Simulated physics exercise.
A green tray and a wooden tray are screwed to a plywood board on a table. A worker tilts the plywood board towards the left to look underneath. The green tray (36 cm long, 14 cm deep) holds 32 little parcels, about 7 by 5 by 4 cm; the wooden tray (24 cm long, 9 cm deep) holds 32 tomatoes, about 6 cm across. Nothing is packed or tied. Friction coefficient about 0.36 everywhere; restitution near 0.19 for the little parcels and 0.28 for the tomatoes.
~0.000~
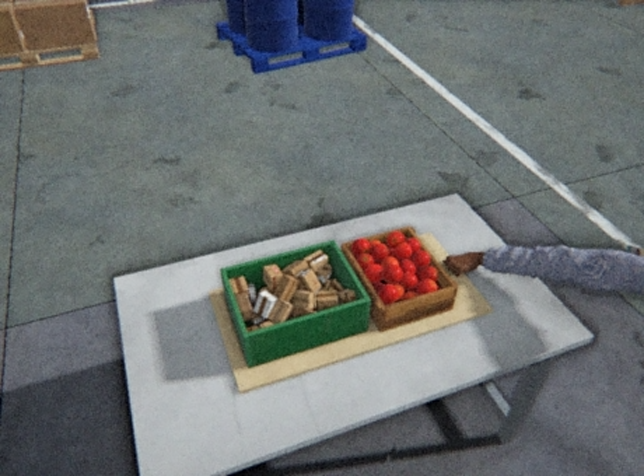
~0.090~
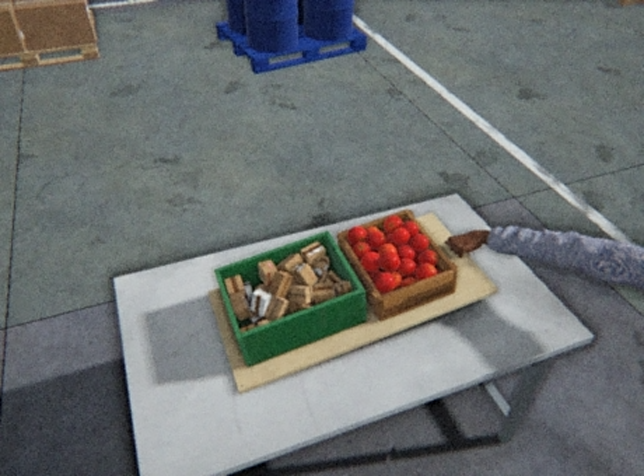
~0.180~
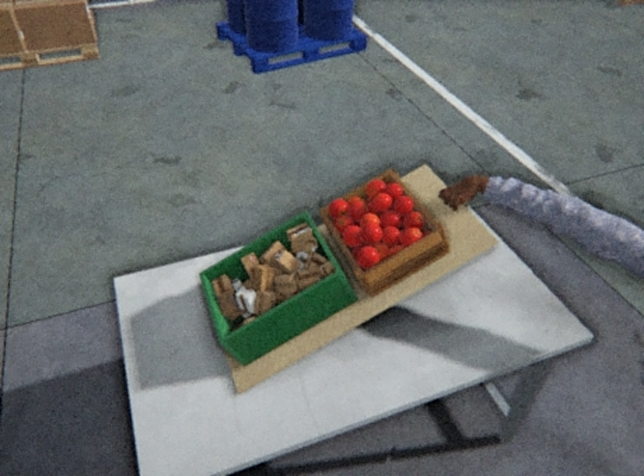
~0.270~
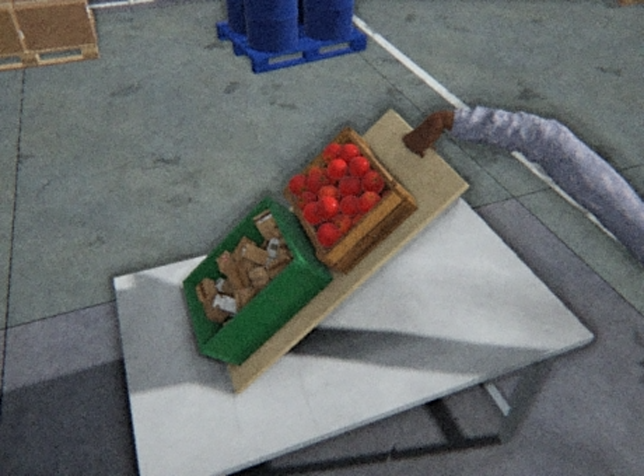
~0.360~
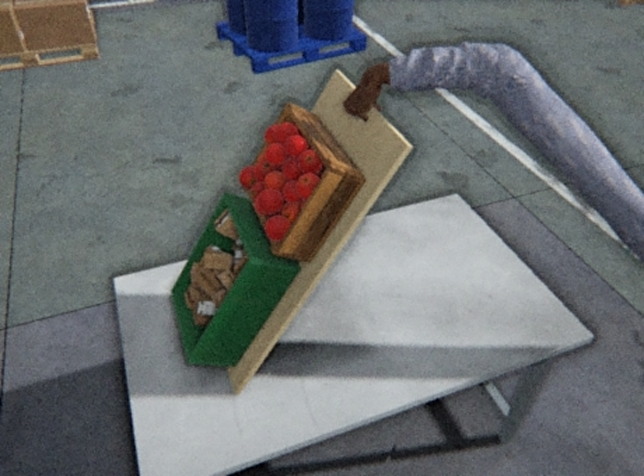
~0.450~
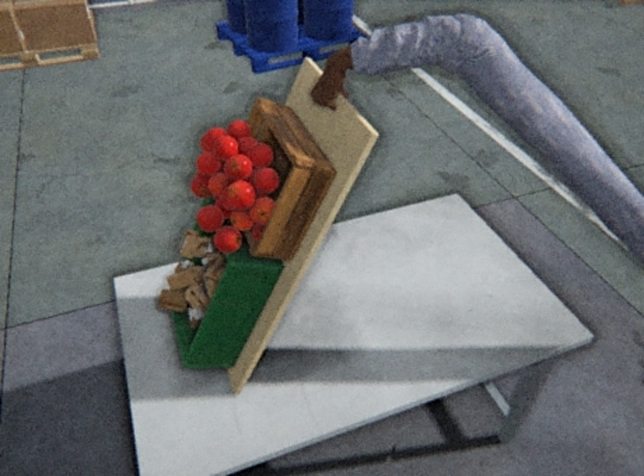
A gloved hand on a grey-sleeved arm lifts the right end of a plywood board, tilting it steadily leftward until it stands steeply, while the tomatoes and parcels shift and bulge towards the left. On the board, a green tray of small brown parcels sits left of a wooden tray of red tomatoes. The fixed, elevated view shows a white table on a grey warehouse floor, blue barrels behind.
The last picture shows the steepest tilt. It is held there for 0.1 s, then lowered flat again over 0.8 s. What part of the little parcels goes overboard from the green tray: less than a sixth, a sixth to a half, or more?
Out of the green tray go from a sixth to a half of the little parcels.
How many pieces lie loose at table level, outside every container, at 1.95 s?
Some 5 pieces.
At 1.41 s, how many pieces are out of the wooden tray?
Out by then, roughly: Wooden tray 30.
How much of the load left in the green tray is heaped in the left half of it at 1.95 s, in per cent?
Roughly 90 in a hundred.
After 0.69 s, tilt 59°; green tray 24 in, 8 out and wooden tray 1 in, 31 out.
After 0.99 s, tilt 27°; green tray 23 in, 9 out and wooden tray 0 in, 32 out.
After 1.41 s, tilt 0°; green tray 23 in, 9 out and wooden tray 0 in, 32 out.
Final count (at 1.95 s), green tray 23 in, 9 out and wooden tray 0 in, 32 out. Asked share, 9 of 32, 28 per cent.
